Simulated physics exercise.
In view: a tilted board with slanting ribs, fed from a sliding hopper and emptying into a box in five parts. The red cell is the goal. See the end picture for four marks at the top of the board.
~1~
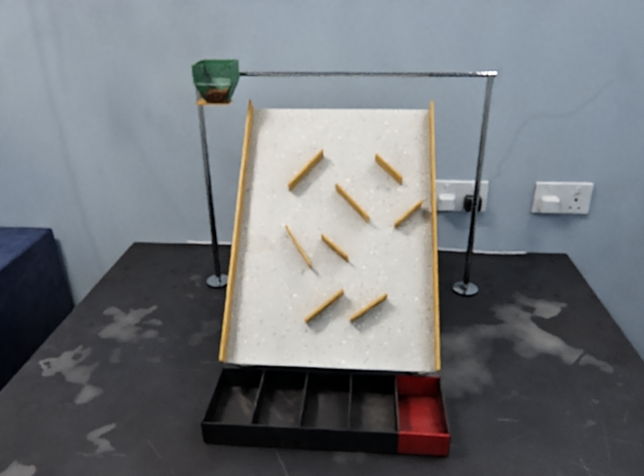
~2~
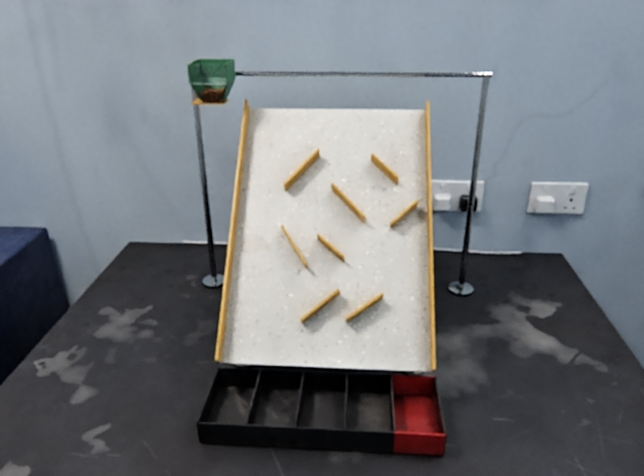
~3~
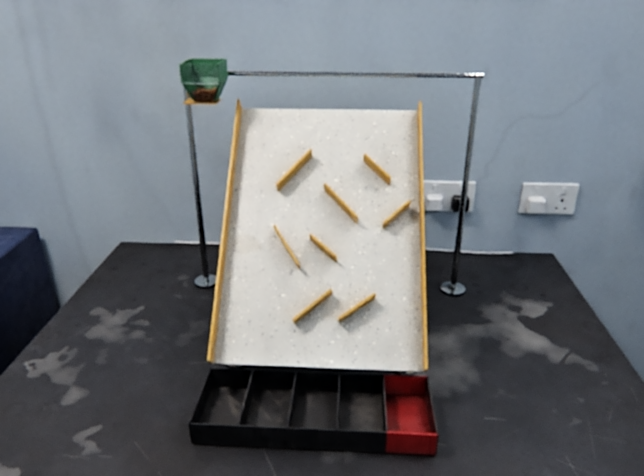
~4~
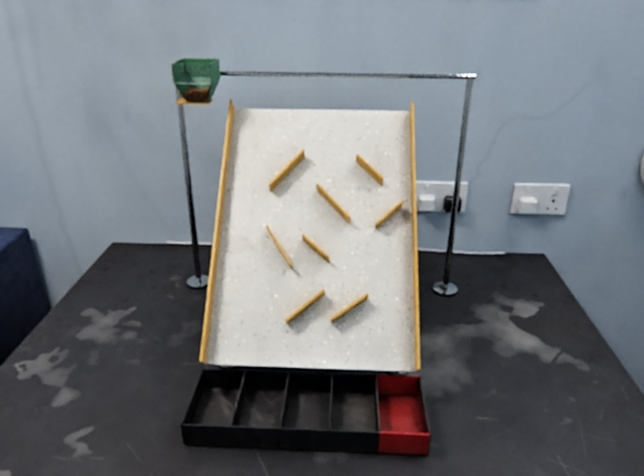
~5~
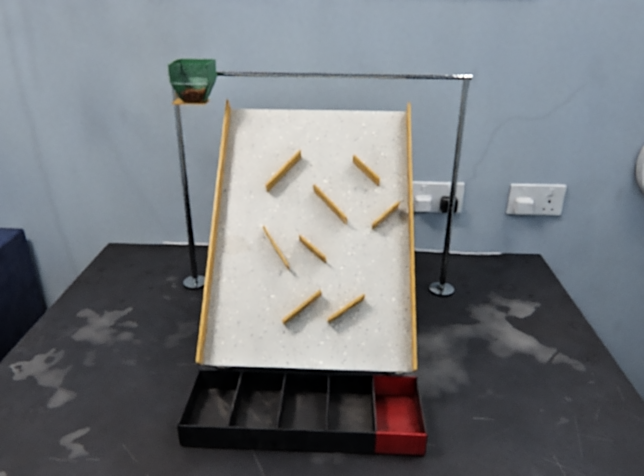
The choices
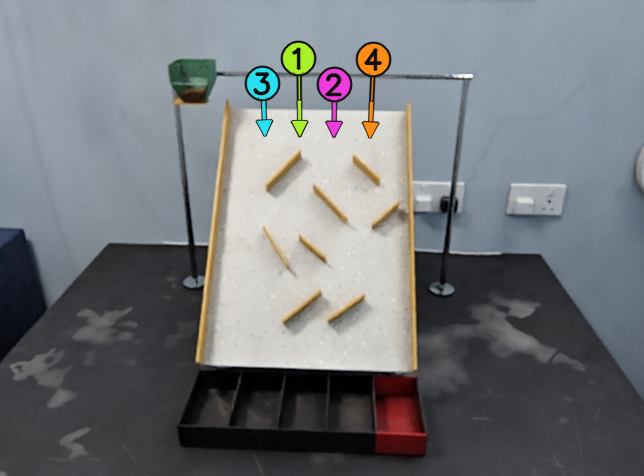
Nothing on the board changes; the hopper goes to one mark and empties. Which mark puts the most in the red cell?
Mark 2.
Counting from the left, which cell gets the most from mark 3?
It is the first one.
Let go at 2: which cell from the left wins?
The fifth from the left.
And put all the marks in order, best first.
Best to worst: 2, 4, 1, 3.
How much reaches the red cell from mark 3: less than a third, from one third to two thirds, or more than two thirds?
Mark 3 gives less than a third.
On the marked copy, mark 1 meets the board at (299, 130); mark 2 meets the board at (333, 131); mark 3 meets the board at (264, 130); mark 4 meets the board at (370, 132).
With 1, about a third in the red cell, about two thirds in other cells, a stray few outside the box.
With 2, about two thirds in the red cell, about a quarter in other cells, a small part outside the box.
With 3, none in the red cell, most in other cells, a small part outside the box.
With 4, about half in the red cell, about half in other cells.
